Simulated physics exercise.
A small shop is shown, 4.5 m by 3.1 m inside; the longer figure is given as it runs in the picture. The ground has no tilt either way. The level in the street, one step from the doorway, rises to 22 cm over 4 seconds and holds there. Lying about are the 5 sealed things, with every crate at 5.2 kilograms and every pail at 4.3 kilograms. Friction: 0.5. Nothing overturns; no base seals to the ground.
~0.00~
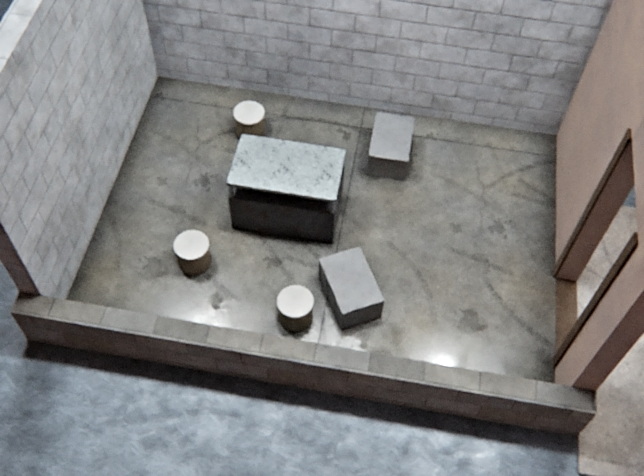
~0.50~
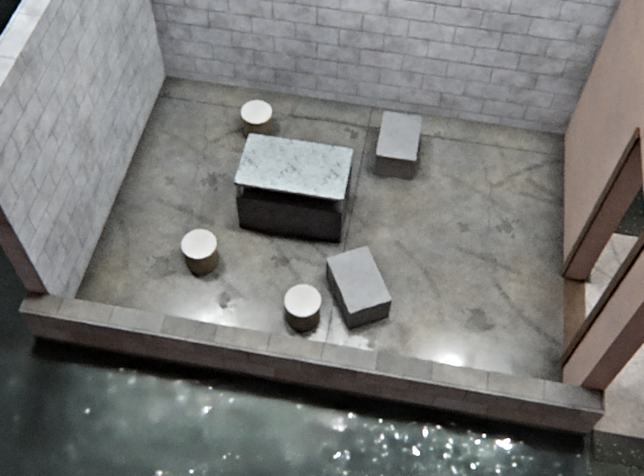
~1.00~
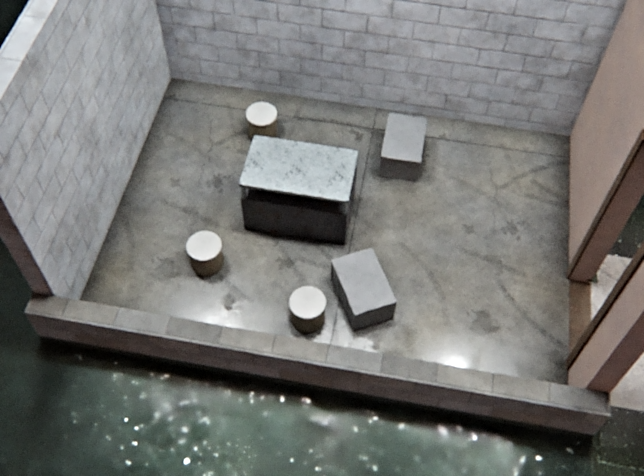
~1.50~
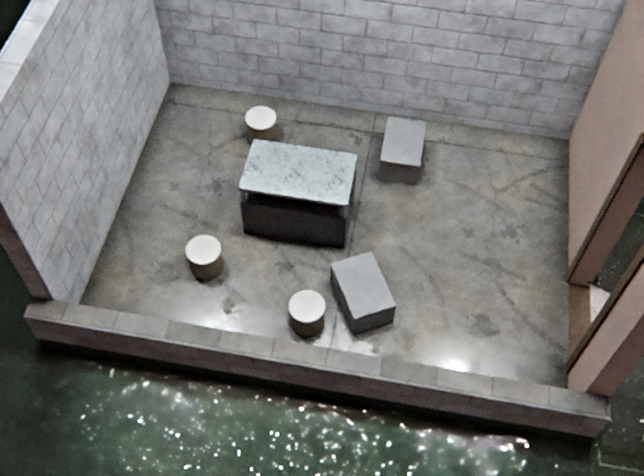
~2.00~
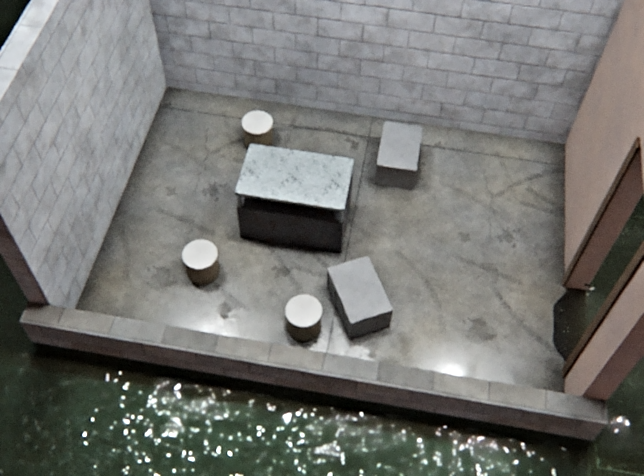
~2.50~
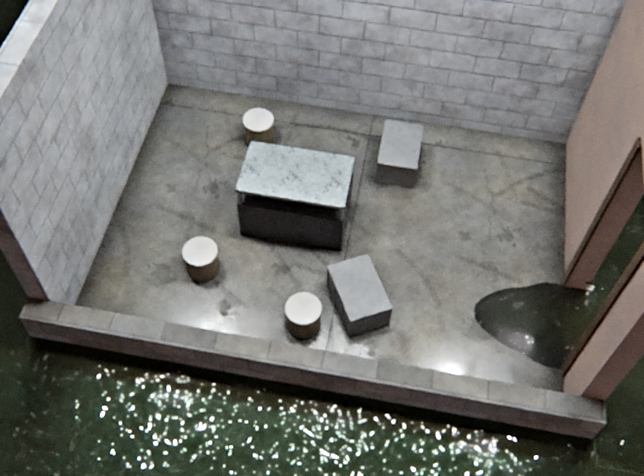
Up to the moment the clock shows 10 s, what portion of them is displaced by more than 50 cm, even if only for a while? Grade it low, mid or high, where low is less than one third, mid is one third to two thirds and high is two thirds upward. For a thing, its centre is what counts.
Grade: High.
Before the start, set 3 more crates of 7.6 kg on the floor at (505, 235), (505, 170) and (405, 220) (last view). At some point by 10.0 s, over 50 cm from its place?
In turn: Under, less, more.
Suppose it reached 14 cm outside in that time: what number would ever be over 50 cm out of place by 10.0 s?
That would give 2.
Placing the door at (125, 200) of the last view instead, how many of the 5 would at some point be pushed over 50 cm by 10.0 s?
In that case 5 of them.
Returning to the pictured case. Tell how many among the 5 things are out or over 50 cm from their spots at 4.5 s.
At that moment it comes to 0.
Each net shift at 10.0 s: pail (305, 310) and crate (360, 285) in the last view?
Shifts: 250 cm / 250 cm.
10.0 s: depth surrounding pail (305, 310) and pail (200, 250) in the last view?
Around 10 cm and 12 cm.
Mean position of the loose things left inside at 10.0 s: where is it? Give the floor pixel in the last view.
About (235, 137).
After 3.5 s 0 of 5 are over 50 cm from their spots; 0 afloat.
After 4.5 s 0 of 5 are over 50 cm from their spots; 0 afloat.
After 7.0 s 3 of 5 are over 50 cm from their spots; 4 afloat.
After 10.0 s 4 of 5 are over 50 cm from their spots, and 4 have been at some point; 5 afloat.
